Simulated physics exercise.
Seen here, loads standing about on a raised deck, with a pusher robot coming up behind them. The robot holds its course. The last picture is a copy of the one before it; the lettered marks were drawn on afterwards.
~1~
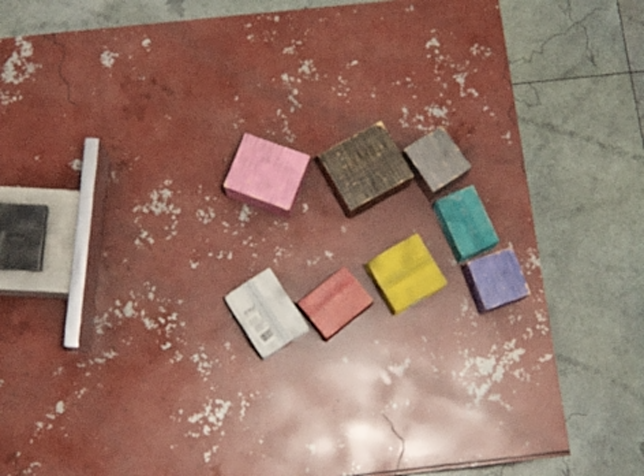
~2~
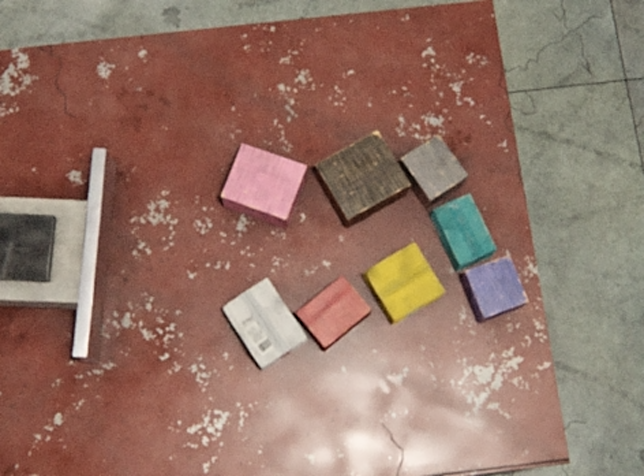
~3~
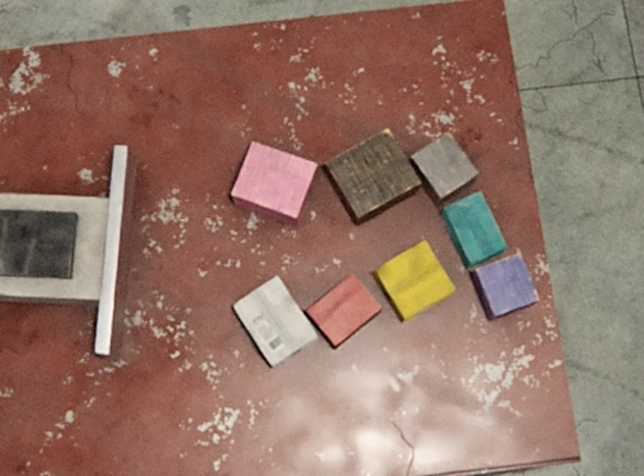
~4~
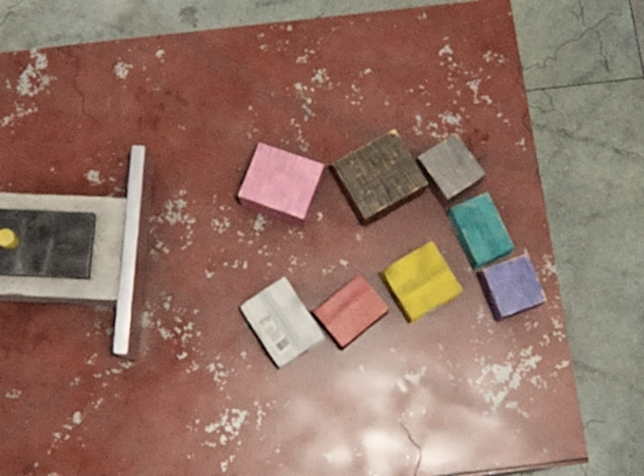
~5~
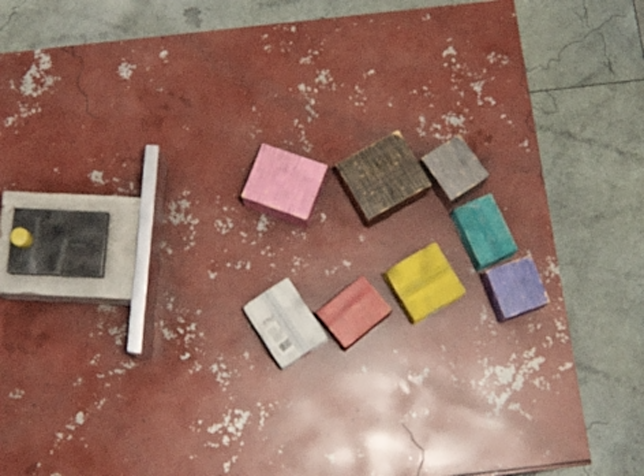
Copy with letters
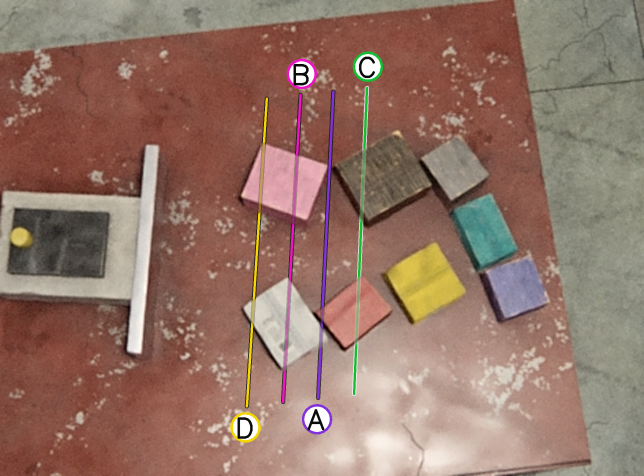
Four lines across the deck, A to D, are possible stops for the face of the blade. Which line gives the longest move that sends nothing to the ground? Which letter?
It should halt at C.
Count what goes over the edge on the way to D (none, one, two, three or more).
In all, none.
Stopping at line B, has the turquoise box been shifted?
No.
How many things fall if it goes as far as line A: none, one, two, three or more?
In all, none.
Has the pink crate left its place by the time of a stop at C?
Yes.
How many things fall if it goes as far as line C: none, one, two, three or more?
The count is none.
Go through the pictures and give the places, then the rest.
In the first frame, red crate (335, 305); black crate (365, 171); white parcel (267, 315).
In the second frame, robot (11, 247); turquoise box (463, 233).
In the third frame, robot (34, 244); grey crate (443, 171).
In the fourth frame, robot (52, 244); blue crate (511, 288).
In the fifth frame, robot (66, 243); black crate (382, 180); white parcel (286, 325); turquoise box (484, 233).
On the copy, A at (326, 240); B at (292, 243); C at (361, 236); D at (257, 247).
On C. First, robot (145, 234); blue crate (514, 290); turquoise box (484, 233).
Then, robot (222, 226); grey crate (476, 169); yellow parcel (442, 281).
Finally, robot (278, 219); blue crate (552, 295); grey crate (529, 165); nothing has fallen.
By contrast, A is safe but short; B is safe but short; D is safe but short.
